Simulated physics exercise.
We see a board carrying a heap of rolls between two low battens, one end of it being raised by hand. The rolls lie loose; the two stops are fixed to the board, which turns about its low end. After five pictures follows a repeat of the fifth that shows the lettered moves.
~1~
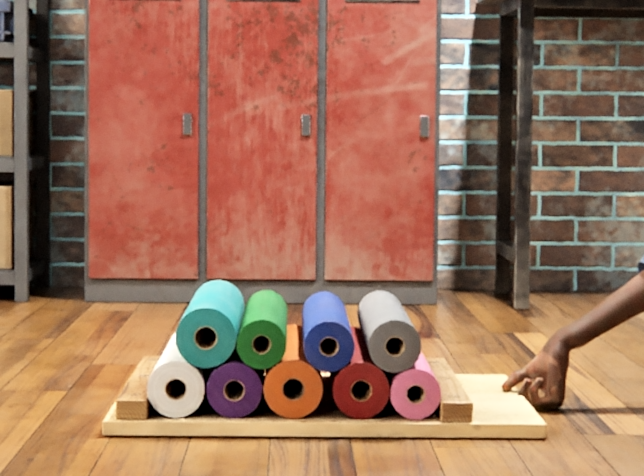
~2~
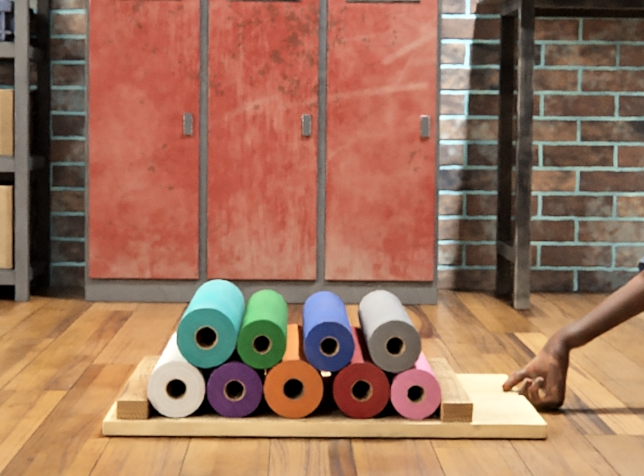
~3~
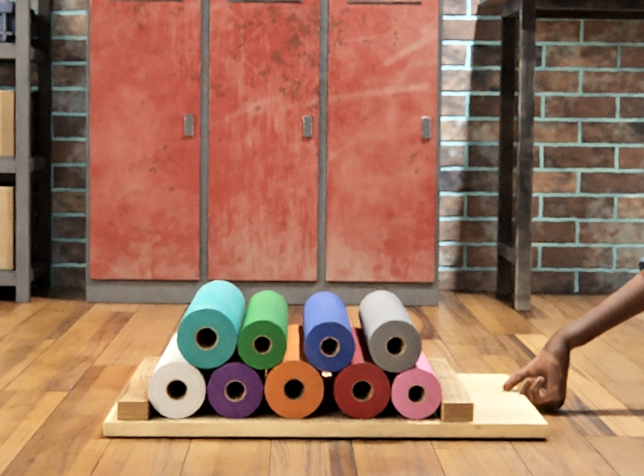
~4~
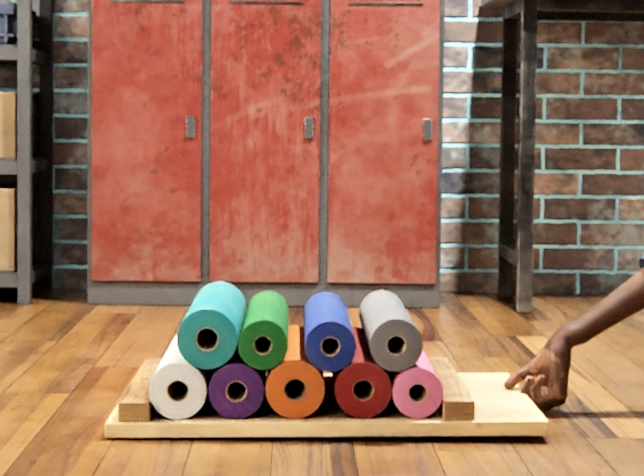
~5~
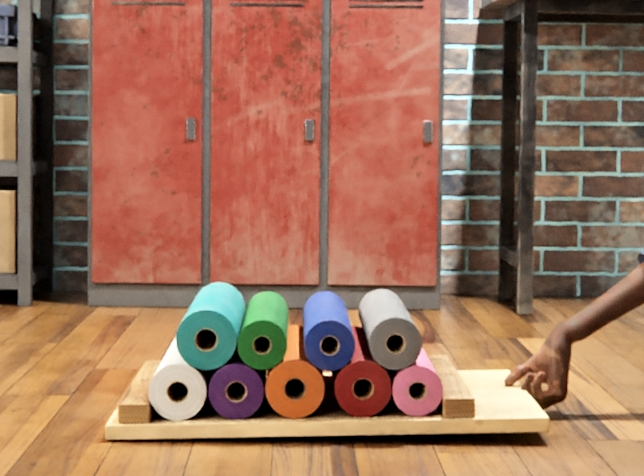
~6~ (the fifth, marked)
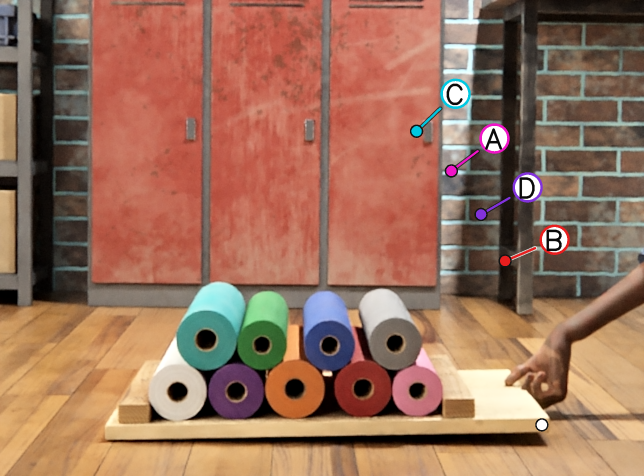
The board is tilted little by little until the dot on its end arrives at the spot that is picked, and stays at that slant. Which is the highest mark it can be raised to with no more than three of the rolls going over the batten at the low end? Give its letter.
Raise it to D.
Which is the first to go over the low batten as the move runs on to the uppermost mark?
The turquoise one.
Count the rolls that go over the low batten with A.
With A, four.
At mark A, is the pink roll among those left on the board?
Yes.
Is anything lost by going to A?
Yes, at A.
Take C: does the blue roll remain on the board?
The blue roll: No.
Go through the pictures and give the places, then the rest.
The first picture shows green roll (262, 344); grey roll (395, 346); blue roll (329, 346).
The second picture shows blue roll (330, 346); turquoise roll (206, 338).
The third picture shows board (324, 393); pink roll (417, 394); grey roll (396, 346); red roll (362, 390).
The fourth picture shows board (325, 393); white roll (178, 391); purple roll (236, 391).
The fifth picture shows board (325, 393); white roll (178, 392); purple roll (236, 392).
On the marked copy, A at (451, 171); B at (505, 261); C at (417, 131); D at (481, 214); the white dot at (542, 425).
Taking D. A third of the way, board at 18°.
Two thirds of the way, board at 31°.
When it is over, board at 31°, two over the low batten (green, turquoise).
As for the rest, A four over the low batten (green, grey, blue, turquoise); B none over the low batten; C four over the low batten (green, grey, blue, turquoise).
